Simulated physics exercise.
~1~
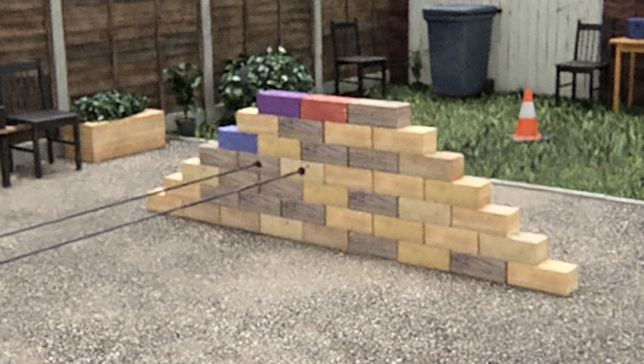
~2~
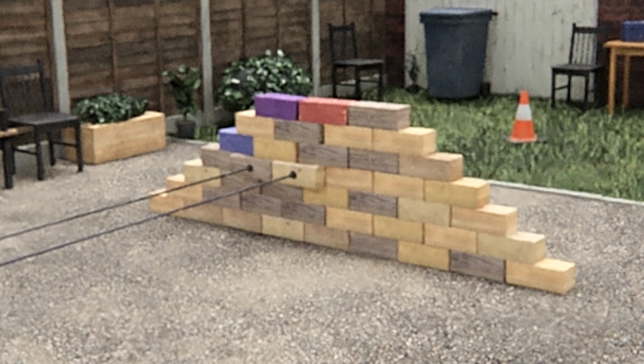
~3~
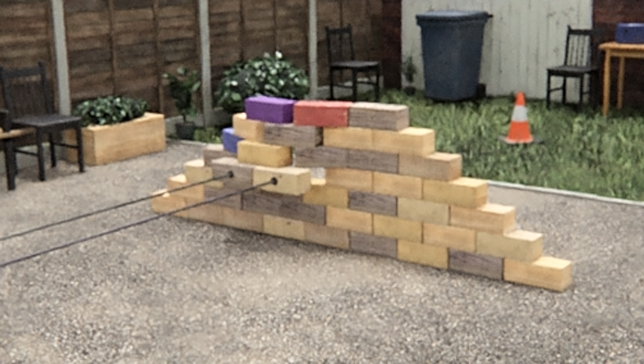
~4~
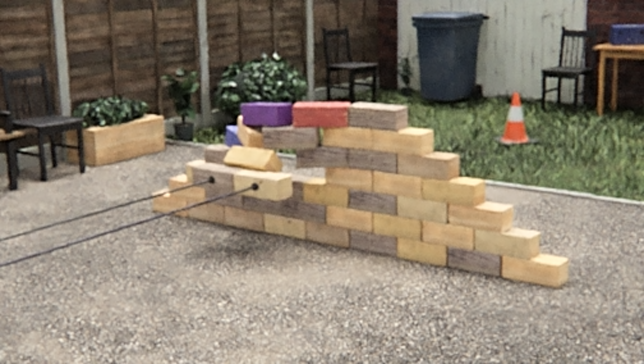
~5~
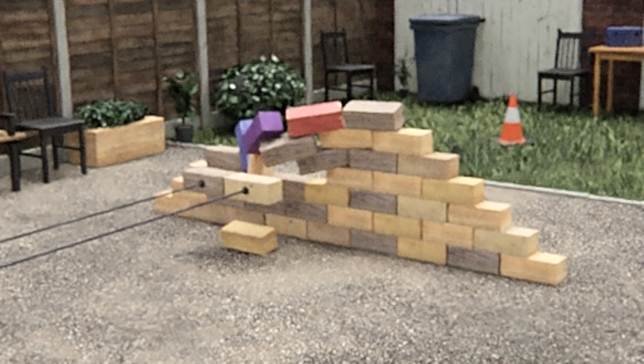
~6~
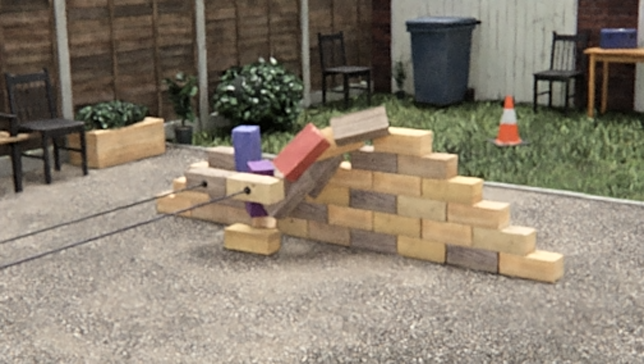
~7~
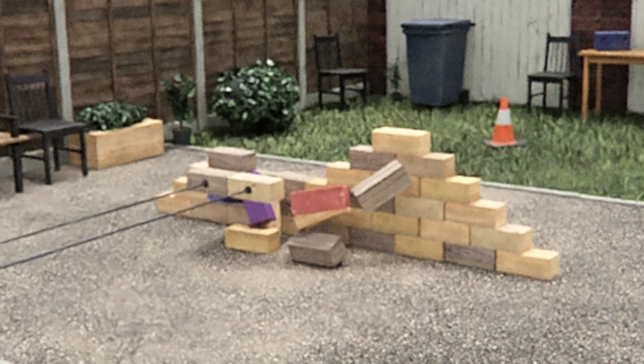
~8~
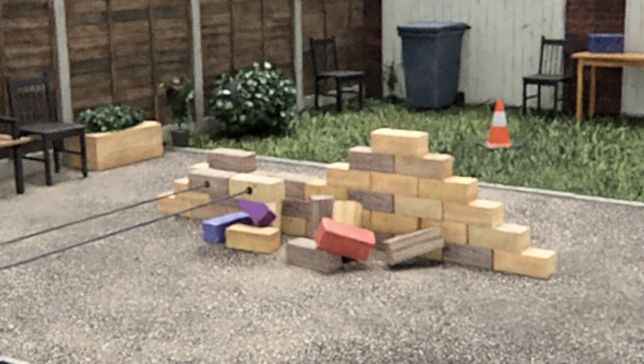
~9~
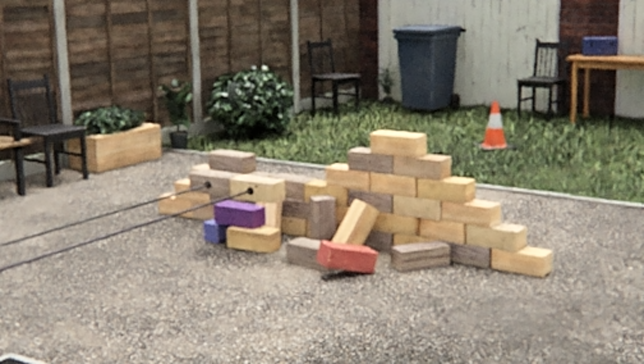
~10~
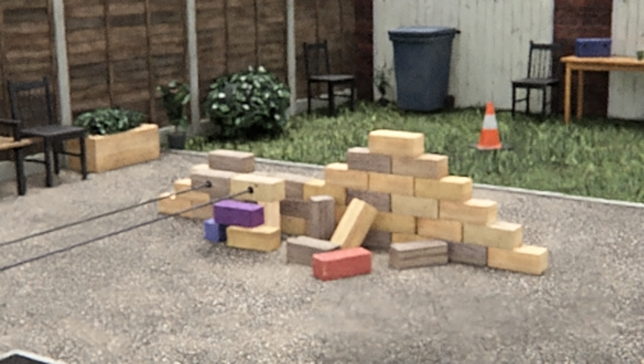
A stepped wall of wooden blocks stood in a back yard as two dark lines pulled a pair of blocks out to the left, then the blue, purple and red blocks above tumbled down, leaving a gap and a scattered heap in front.
